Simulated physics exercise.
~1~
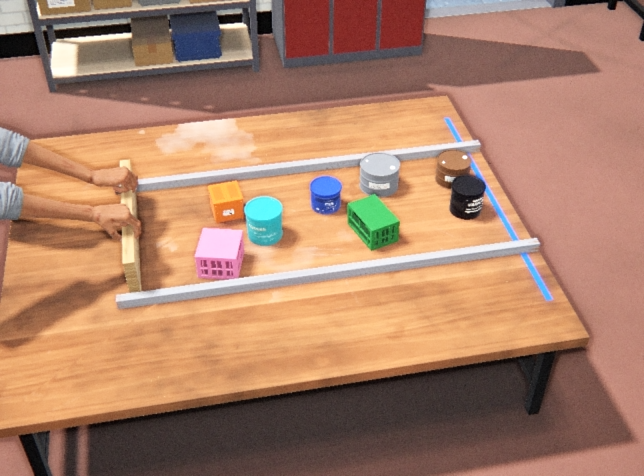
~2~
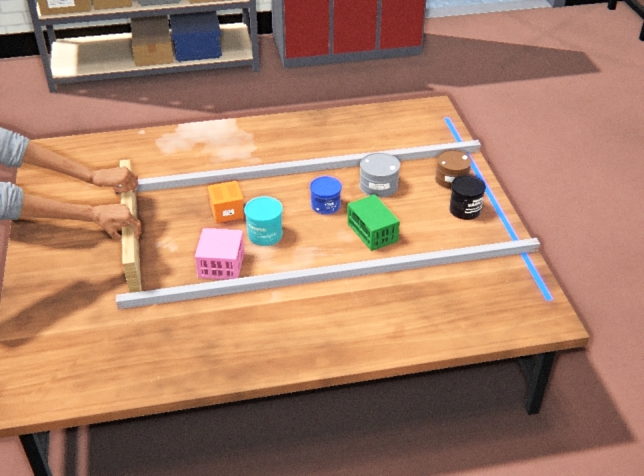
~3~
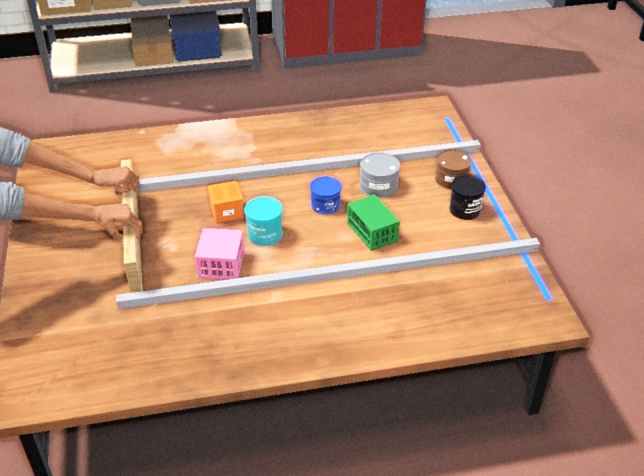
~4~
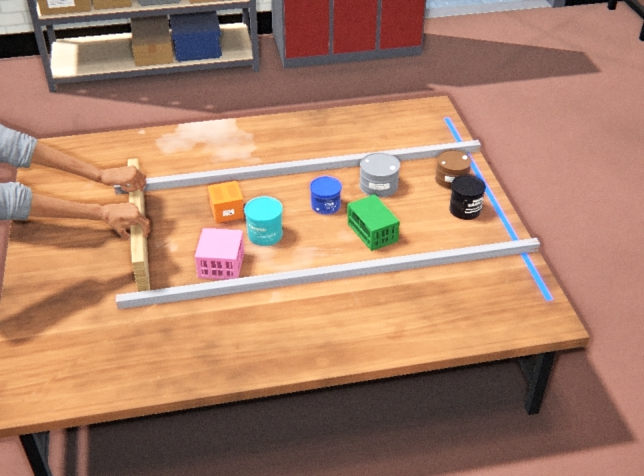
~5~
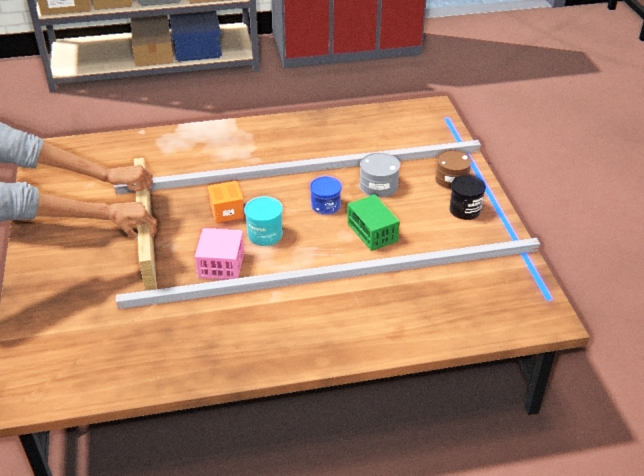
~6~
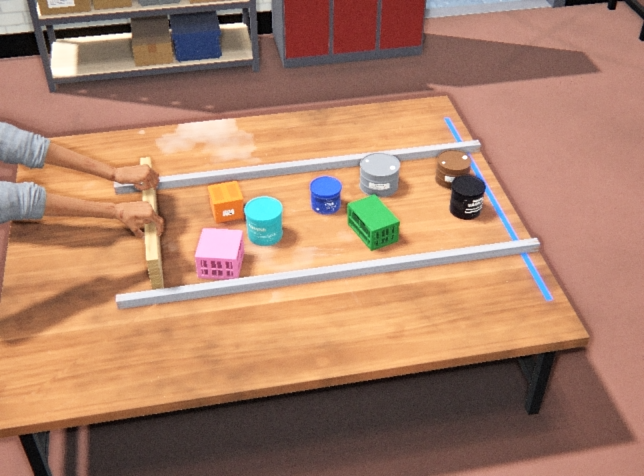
The footage shows two hands holding a wooden plank upright between two grey rails on a table, first still, then sliding it slightly right toward colourful crates and tubs, which stay in place near a blue tape line.
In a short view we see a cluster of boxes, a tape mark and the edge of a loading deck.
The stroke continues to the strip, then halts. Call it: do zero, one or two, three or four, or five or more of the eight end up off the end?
Five or more end up off it.
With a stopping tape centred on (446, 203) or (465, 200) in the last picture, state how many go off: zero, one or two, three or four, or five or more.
For the first place I'd say one to two, and for the second 3 or 4.
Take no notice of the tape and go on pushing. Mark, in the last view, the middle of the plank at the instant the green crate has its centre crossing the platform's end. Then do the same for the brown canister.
Roughly (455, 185); roughly (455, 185).
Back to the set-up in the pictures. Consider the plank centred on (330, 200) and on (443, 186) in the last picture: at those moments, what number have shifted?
Counts: 6 and 8.
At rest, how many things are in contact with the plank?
1 are in contact with it.
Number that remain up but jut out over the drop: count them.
The overhang total is 1.
Early on, none off yet; brown canister at rest near (453, 170); black pail at rest near (467, 198); grey canister at rest near (379, 175).
Finally, the number that fall off is five or more; lost, pink crate, turquoise pail, blue pail, green crate, grey canister, black pail and brown canister.
